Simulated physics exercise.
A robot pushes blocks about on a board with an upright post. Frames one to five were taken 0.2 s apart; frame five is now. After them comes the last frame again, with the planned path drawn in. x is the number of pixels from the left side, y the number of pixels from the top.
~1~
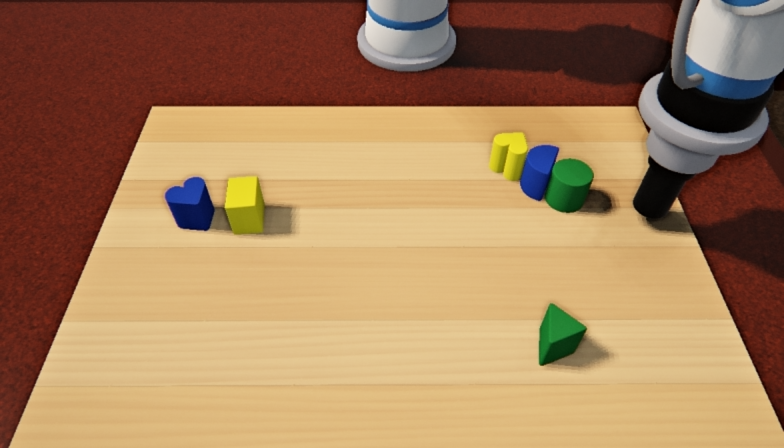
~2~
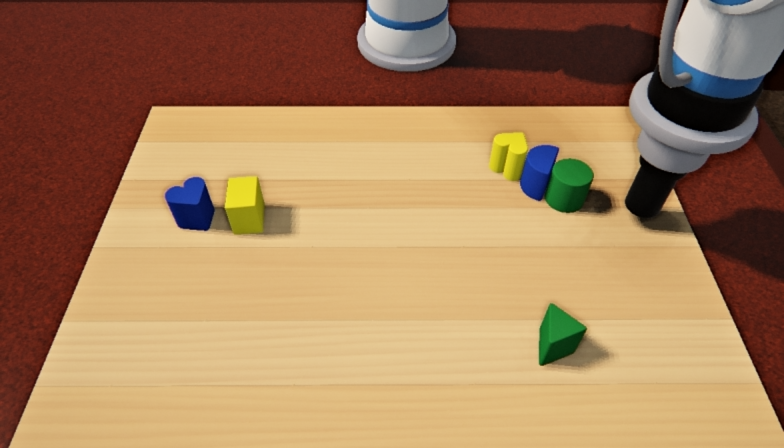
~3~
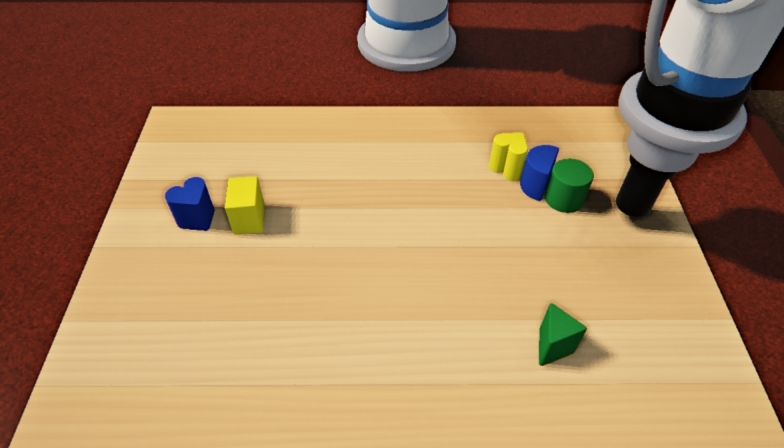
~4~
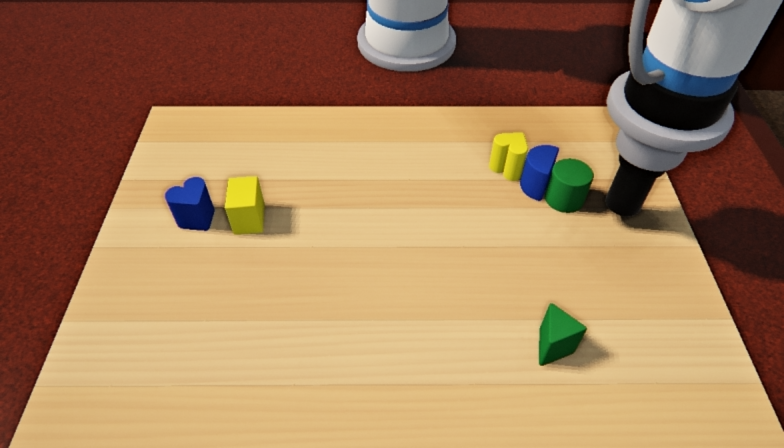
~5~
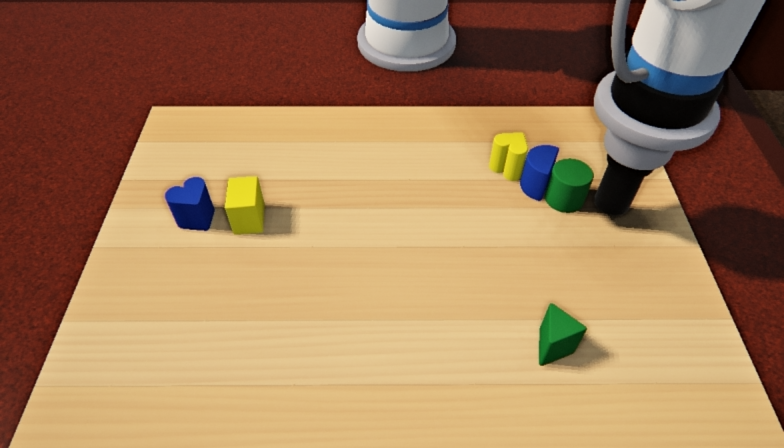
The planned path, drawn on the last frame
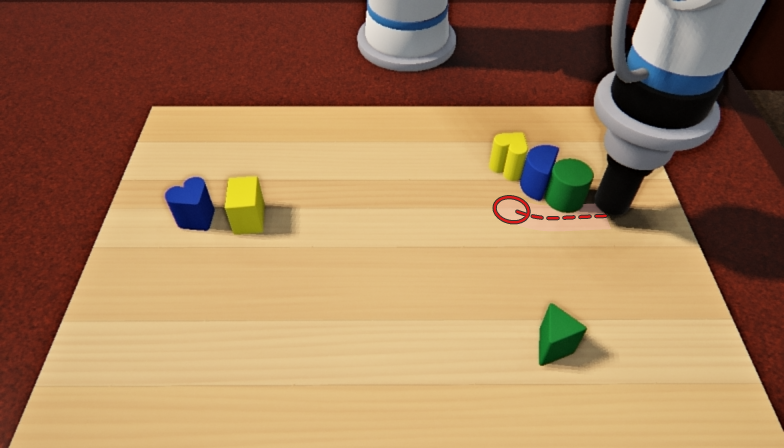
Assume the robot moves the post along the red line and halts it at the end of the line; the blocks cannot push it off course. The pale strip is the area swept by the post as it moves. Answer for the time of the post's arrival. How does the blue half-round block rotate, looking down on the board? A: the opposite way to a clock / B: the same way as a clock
My pick is B.
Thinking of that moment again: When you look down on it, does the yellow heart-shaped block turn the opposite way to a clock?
I believe so.
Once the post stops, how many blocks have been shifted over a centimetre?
It should be three or more.
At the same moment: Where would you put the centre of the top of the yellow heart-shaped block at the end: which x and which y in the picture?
It should be at about (496, 122).
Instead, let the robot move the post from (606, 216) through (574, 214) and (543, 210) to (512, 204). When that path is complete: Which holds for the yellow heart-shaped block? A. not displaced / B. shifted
My pick is B.
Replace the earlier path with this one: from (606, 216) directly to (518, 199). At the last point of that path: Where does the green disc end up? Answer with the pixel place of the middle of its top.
At roughly (498, 151).
Drawn move, from (606, 216) through (574, 217) and (543, 218) to (512, 210).
What follows on the original path. One third of the way, post at (578, 206); yellow heart-shaped block at (503, 134); blue half-round block at (531, 150), turned 20° clockwise; green disc at (554, 169).
Two thirds of the way, post at (546, 206); yellow heart-shaped block at (497, 126), turned 25° anticlockwise; blue half-round block at (524, 143), turned 50° clockwise; green disc at (531, 165).
At the end, post at (515, 198); yellow heart-shaped block at (496, 122), turned 60° anticlockwise; blue half-round block at (522, 137), turned 80° clockwise; green disc at (510, 156).
